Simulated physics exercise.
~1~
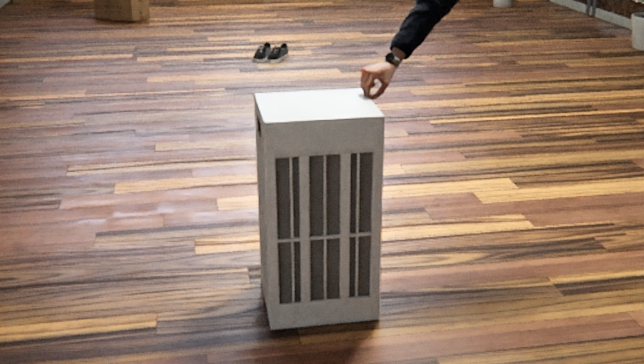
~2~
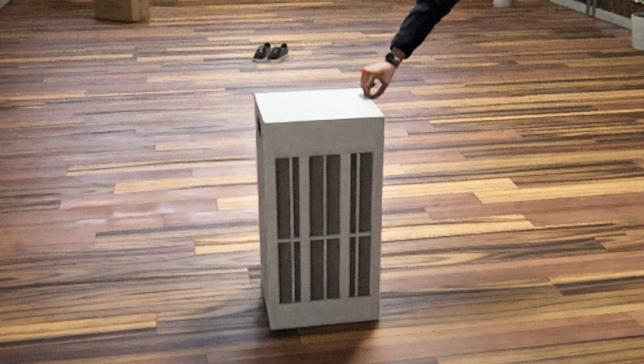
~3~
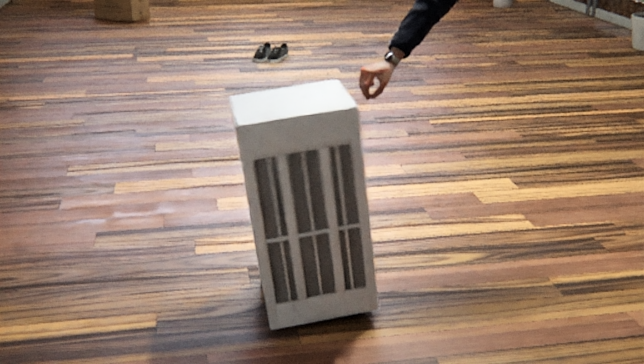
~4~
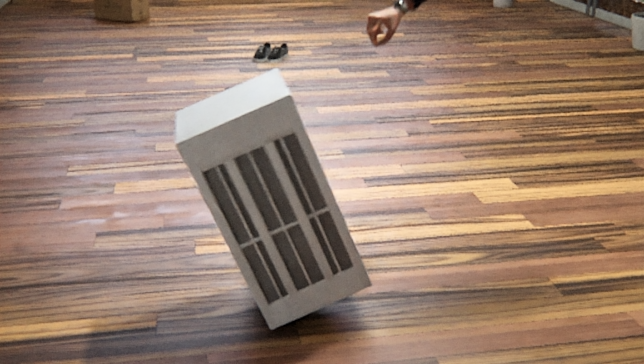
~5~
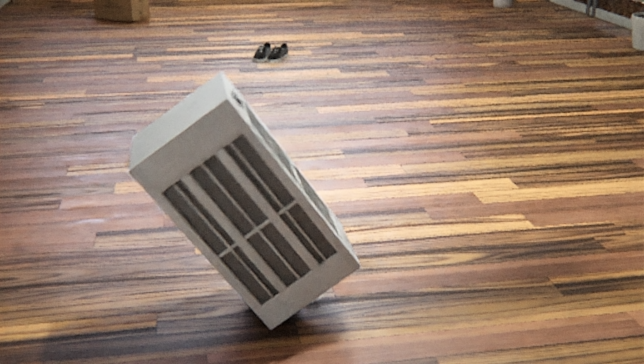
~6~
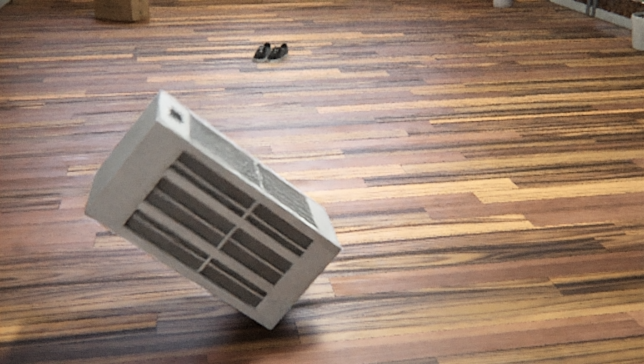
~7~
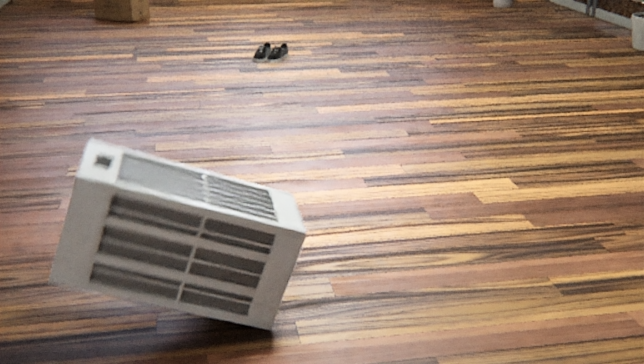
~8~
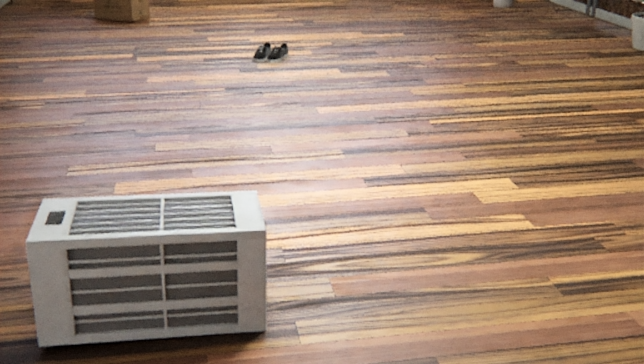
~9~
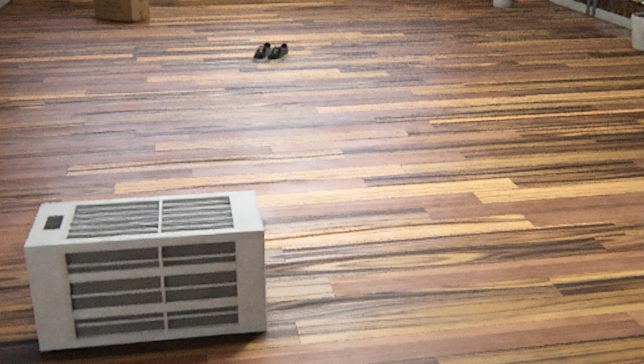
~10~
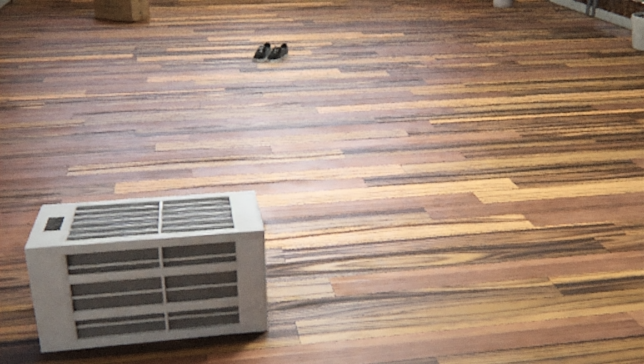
The clip opens on a tall white crate with dark slatted panels standing upright on a striped wooden floor, a hand touching the right edge of its top. A pair of dark shoes sits farther back. The crate begins to tip to the left as the hand lets go and draws back out of view. It leans farther and farther over its lower edge, turning as it goes and showing another slatted side. It never rights itself and drops onto its side at the lower left, where it lies still.
